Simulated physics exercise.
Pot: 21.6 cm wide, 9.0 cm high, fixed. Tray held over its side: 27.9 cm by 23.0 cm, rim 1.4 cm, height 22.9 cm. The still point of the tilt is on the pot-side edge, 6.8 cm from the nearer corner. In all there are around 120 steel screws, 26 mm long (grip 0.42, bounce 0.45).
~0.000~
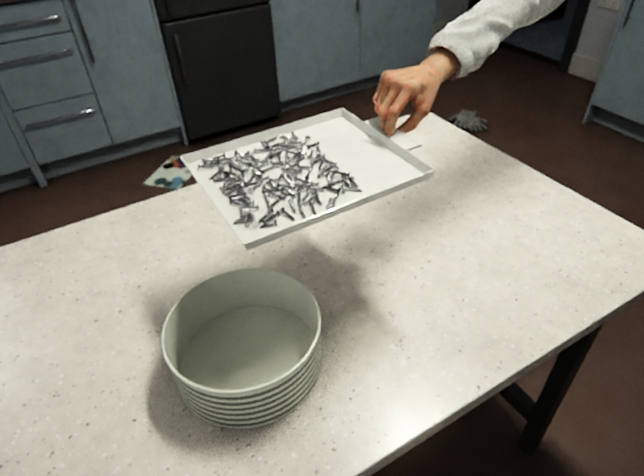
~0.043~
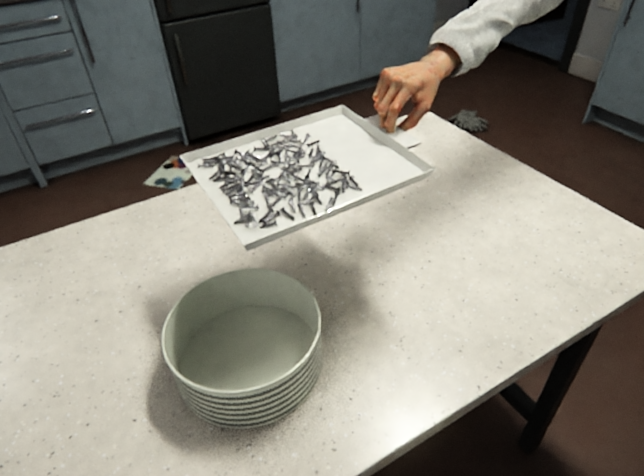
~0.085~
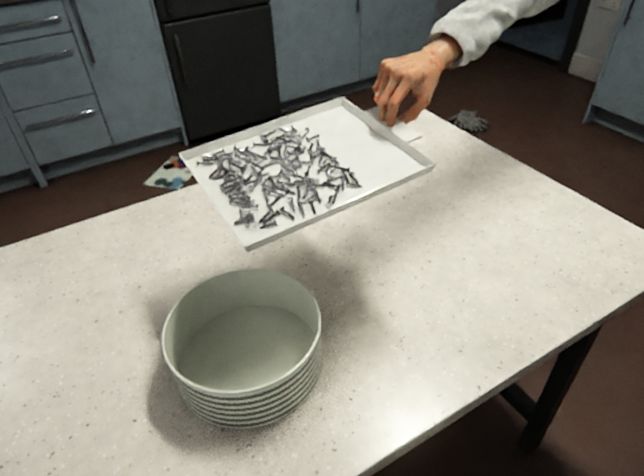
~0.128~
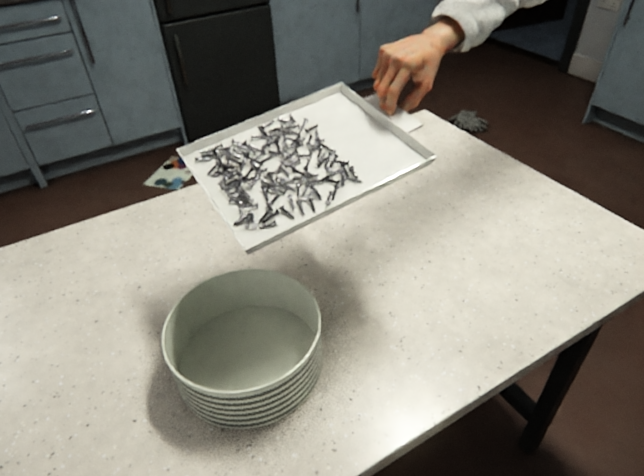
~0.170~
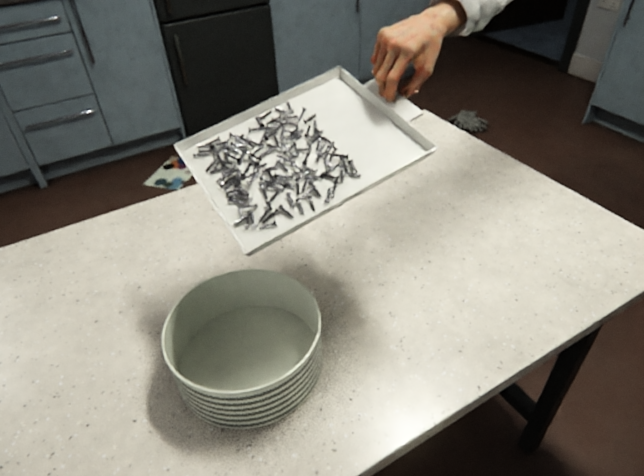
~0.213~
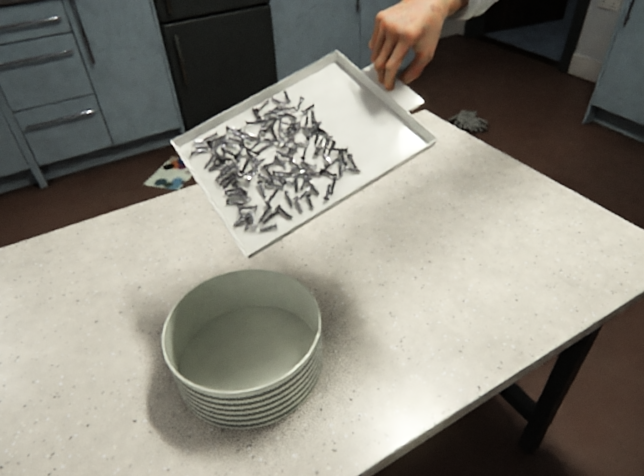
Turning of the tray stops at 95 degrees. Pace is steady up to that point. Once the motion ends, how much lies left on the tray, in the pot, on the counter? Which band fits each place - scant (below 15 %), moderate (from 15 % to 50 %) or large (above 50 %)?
Tray - scant; pot - large; counter - scant.
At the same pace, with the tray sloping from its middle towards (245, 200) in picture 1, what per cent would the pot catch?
I'd say close to 65 %.
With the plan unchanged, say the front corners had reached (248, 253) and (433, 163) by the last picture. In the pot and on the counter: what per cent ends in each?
Pot 85 % / counter 15 %.
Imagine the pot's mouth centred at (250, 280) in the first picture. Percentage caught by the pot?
50 %.
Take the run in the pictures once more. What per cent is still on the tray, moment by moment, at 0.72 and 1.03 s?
Sequence: 35; 0.
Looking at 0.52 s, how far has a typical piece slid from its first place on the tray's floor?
8 cm.
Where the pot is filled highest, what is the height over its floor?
Around 2.0 cm above the floor.
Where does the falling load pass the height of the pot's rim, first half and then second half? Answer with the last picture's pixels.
Early: About (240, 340); late: About (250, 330).
Then, at 0.52 s, tilt 57 degrees; the tray holds 100 %, the pot 0 %.
After 0.72 s, tilt 82 degrees; the tray holds 35 %, the pot 10 %.
Then, at 1.03 s, tilt 95 degrees; the tray holds 0 %, the pot 100 %.
At rest (1.7 s), tray 0 %, pot 100 %, counter 0 %.
